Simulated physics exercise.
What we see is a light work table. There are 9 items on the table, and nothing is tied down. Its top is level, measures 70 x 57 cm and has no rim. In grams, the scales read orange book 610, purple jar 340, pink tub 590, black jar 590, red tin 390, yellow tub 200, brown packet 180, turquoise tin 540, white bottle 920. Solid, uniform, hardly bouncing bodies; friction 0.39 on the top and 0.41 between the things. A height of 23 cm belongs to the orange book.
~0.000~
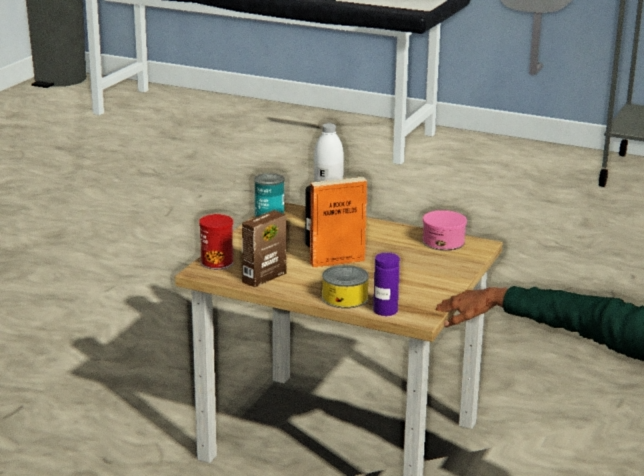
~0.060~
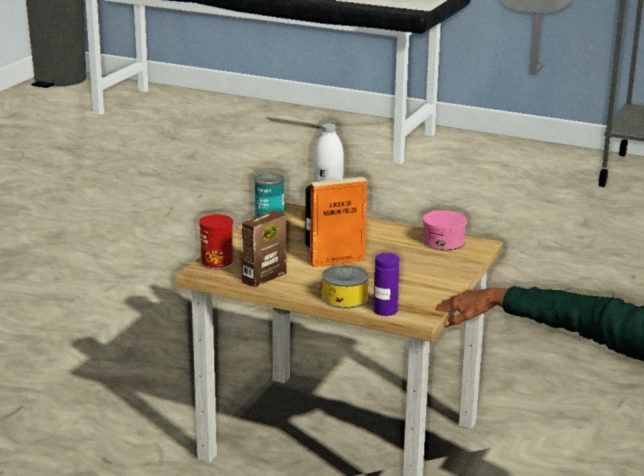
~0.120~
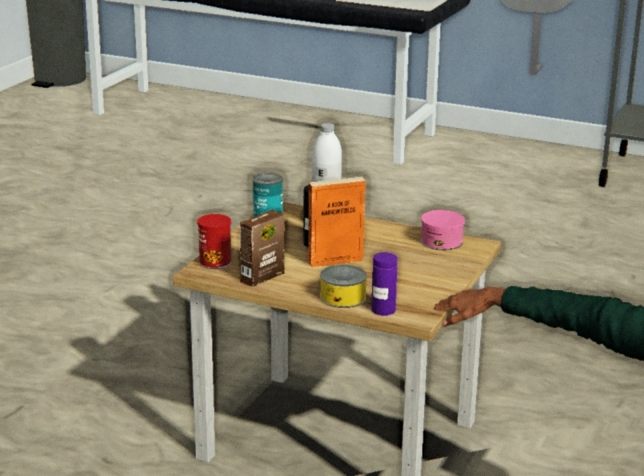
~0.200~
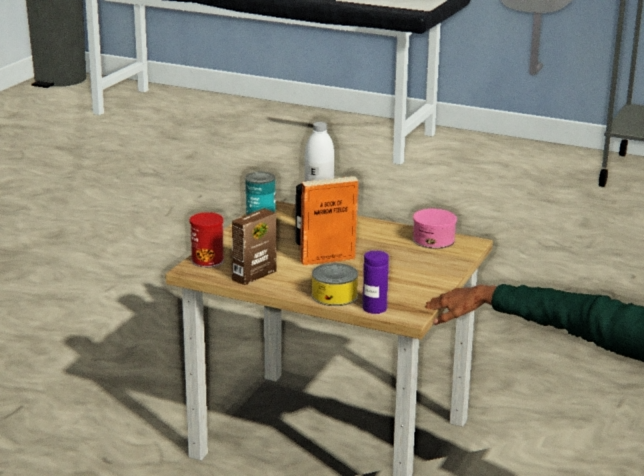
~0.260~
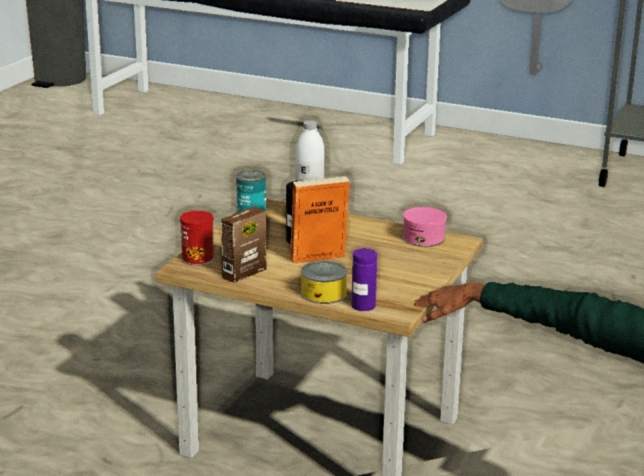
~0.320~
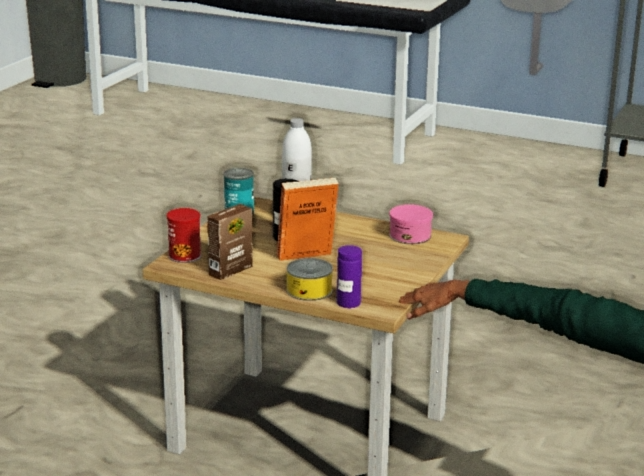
In a room with a mottled beige floor and a blue wall, a fixed, raised view looks down on a light wooden table with pale legs. A red tin, brown packet and turquoise tin stand left, an orange book before a white bottle and dark jar centrally, yellow and purple containers in front, and a pink tub right. A green-sleeved arm, hand at the right corner, pushes the table slowly, then faster leftward, its items riding along.
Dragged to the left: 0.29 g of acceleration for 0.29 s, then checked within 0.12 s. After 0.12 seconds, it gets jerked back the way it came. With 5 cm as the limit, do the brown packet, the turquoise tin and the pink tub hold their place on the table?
The brown packet gets shifted; the turquoise tin gets shifted; the pink tub holds its spot.
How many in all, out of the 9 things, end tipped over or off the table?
The answer is 5.
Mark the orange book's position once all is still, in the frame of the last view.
Around (330, 256).
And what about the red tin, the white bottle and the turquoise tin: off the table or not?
Once it all settles, the red tin leaves its surface, the white bottle leaves its surface and the turquoise tin leaves its surface.
After 0.52 s, table 17 cm from its start; brown packet leaning 23° near (193, 232); turquoise tin slid 4 cm near (206, 187); pink tub slid 4 cm near (375, 218).
After 0.82 s, table 9 cm from its start; red tin and turquoise tin now off the table; brown packet on its side near (199, 254); pink tub slid 4 cm near (401, 223).
After 1.02 s, white bottle now off the table; brown packet on its side near (239, 262); orange book leaning 71°.
After 1.12 s, brown packet on its side near (243, 262); orange book leaning 71°.
At rest (1.7 s), off the table, red tin, turquoise tin and white bottle; tipped over on the table, orange book and brown packet; the other 4 in place, give or take 5 cm. In the last view, brown packet near (243, 262), turquoise tin near (230, 371).
